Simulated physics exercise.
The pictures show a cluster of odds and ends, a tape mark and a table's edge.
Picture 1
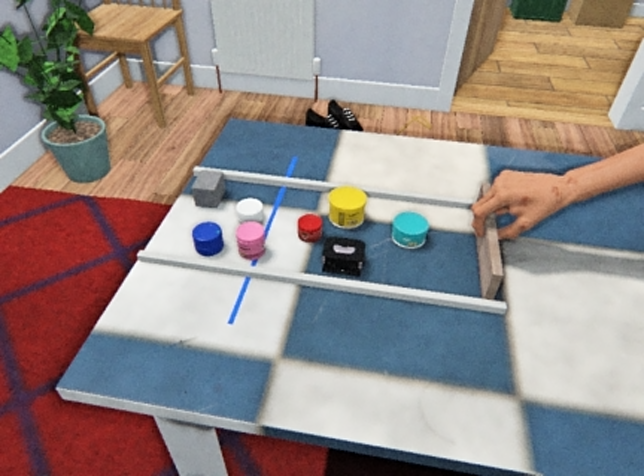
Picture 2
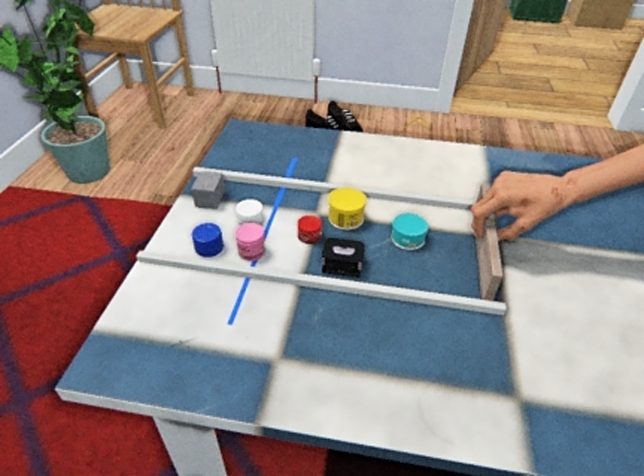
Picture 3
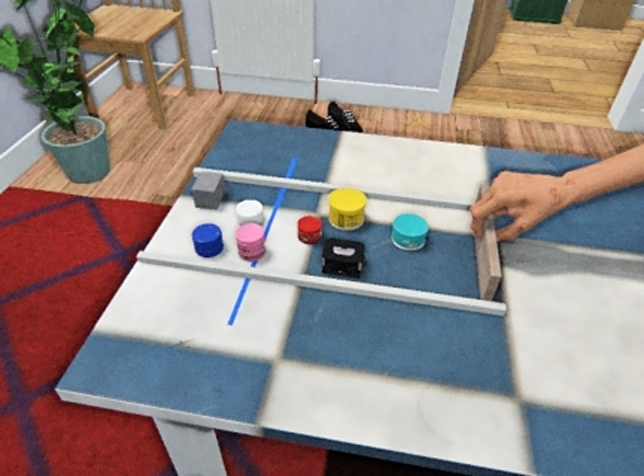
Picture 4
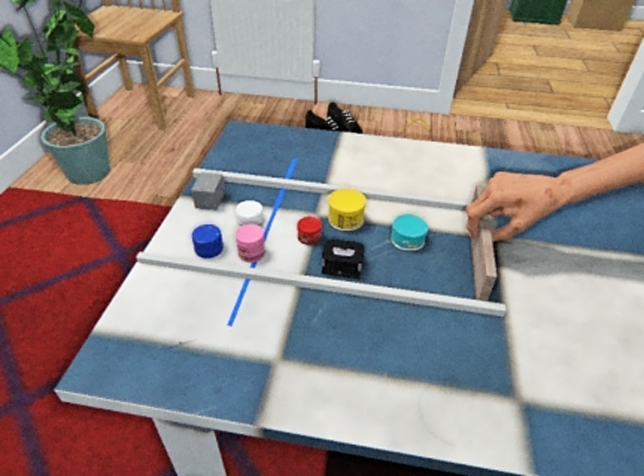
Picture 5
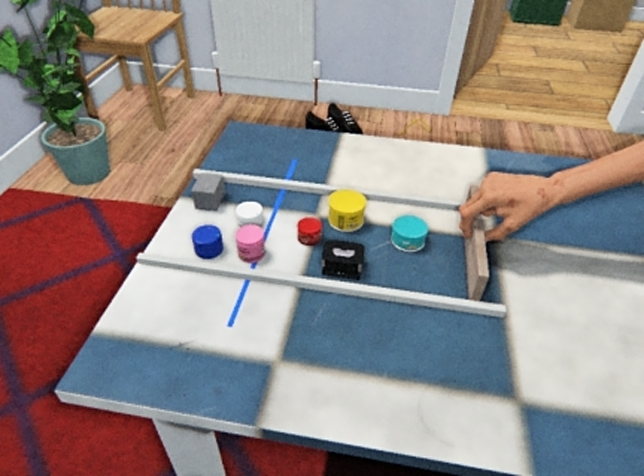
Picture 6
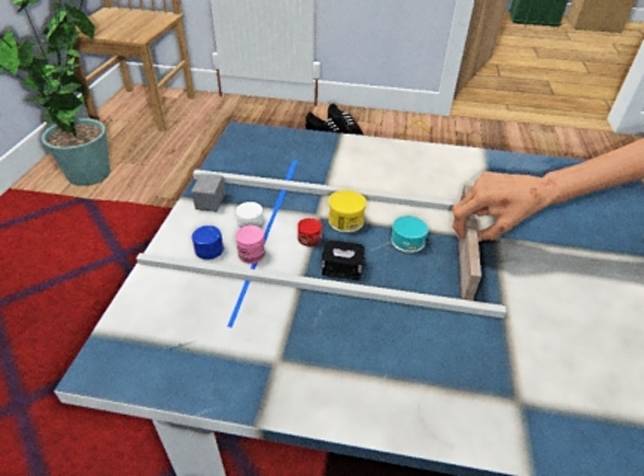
A hand slides an upright board slightly left between two white rails, while the small tubs, grey block and black case stay still.
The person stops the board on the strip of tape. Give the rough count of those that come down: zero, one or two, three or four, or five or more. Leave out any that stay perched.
Outcome: The number that fall off is zero.
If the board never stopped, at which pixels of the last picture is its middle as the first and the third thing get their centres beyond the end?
First at (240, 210), next at (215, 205).
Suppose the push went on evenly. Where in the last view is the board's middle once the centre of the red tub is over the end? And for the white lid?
About (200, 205), and (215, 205) for the other.
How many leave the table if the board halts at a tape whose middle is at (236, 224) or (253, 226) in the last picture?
It would be 1 and 0.
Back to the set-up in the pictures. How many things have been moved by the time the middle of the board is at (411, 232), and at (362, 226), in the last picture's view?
First 1, then 3.
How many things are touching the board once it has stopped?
The number is 3.
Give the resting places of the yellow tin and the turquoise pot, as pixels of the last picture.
The yellow tin at (261, 192), the turquoise pot at (254, 216).
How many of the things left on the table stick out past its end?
Overhanging: 0.
A little later, none off yet; grey block at rest near (209, 192); blue lid at rest near (208, 242); white lid at rest near (250, 216).
When it is over, the number that fall off is zero.
